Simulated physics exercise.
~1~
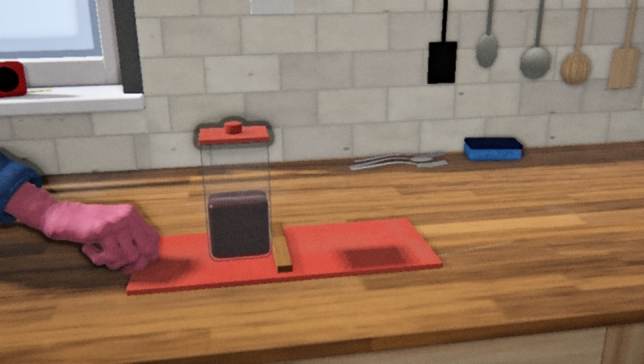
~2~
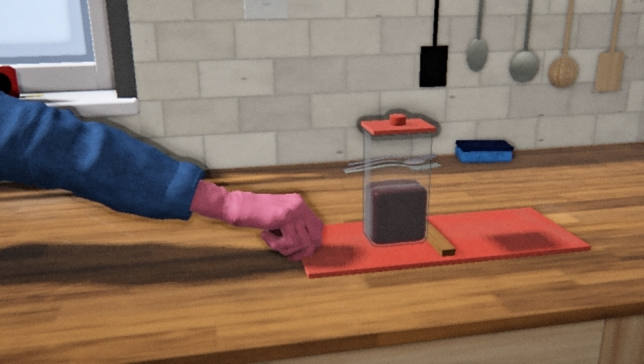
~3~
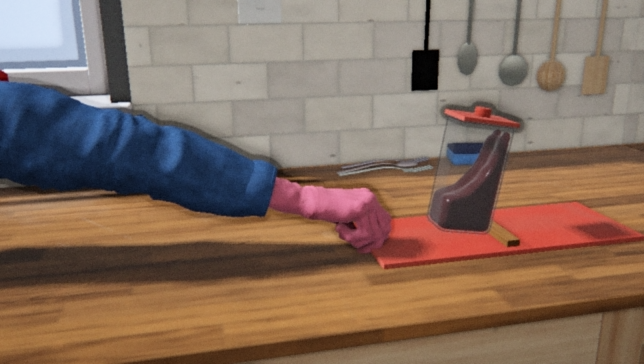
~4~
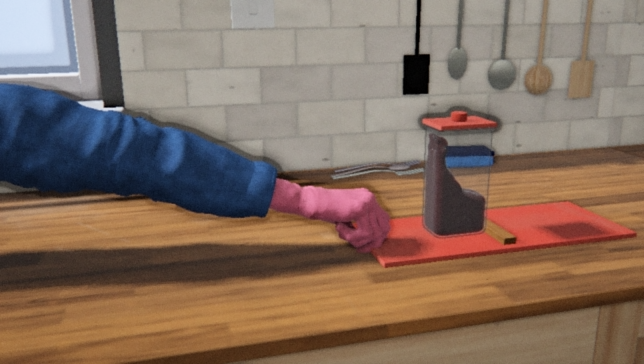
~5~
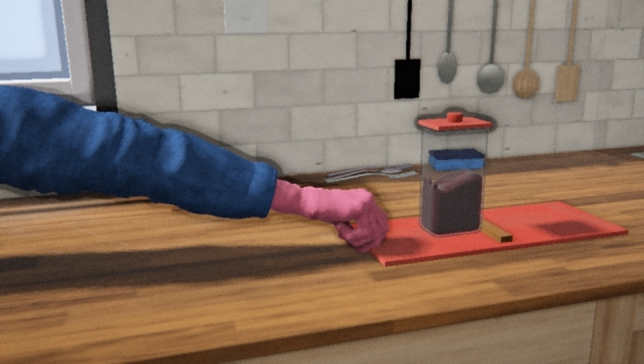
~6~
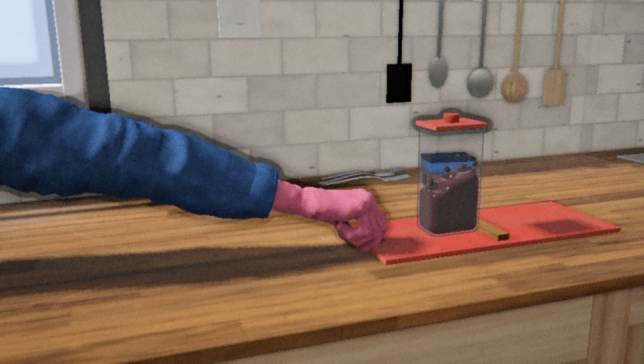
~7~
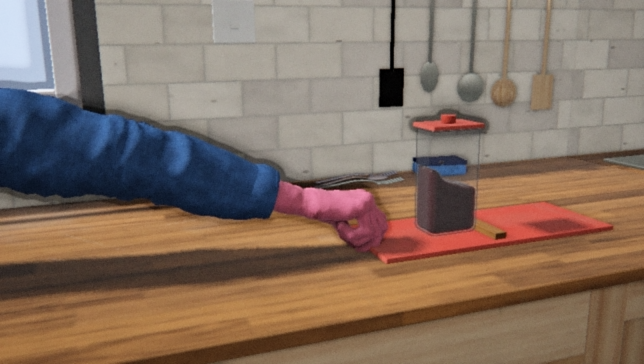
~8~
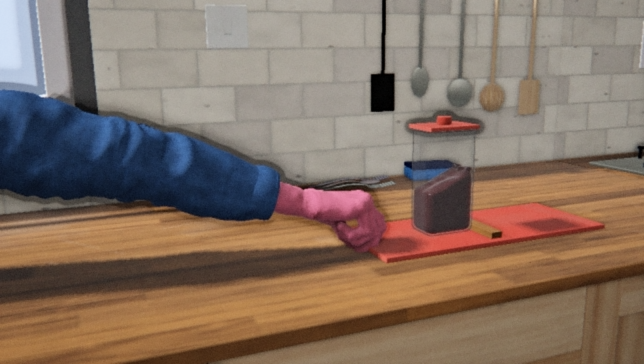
In this clip, a pink-gloved hand moves a red board rightward along a wooden counter, carrying a clear, red-capped container of dark liquid; when the board stops, the container tilts and the liquid surges up its side, then it settles upright as the liquid keeps sloshing.
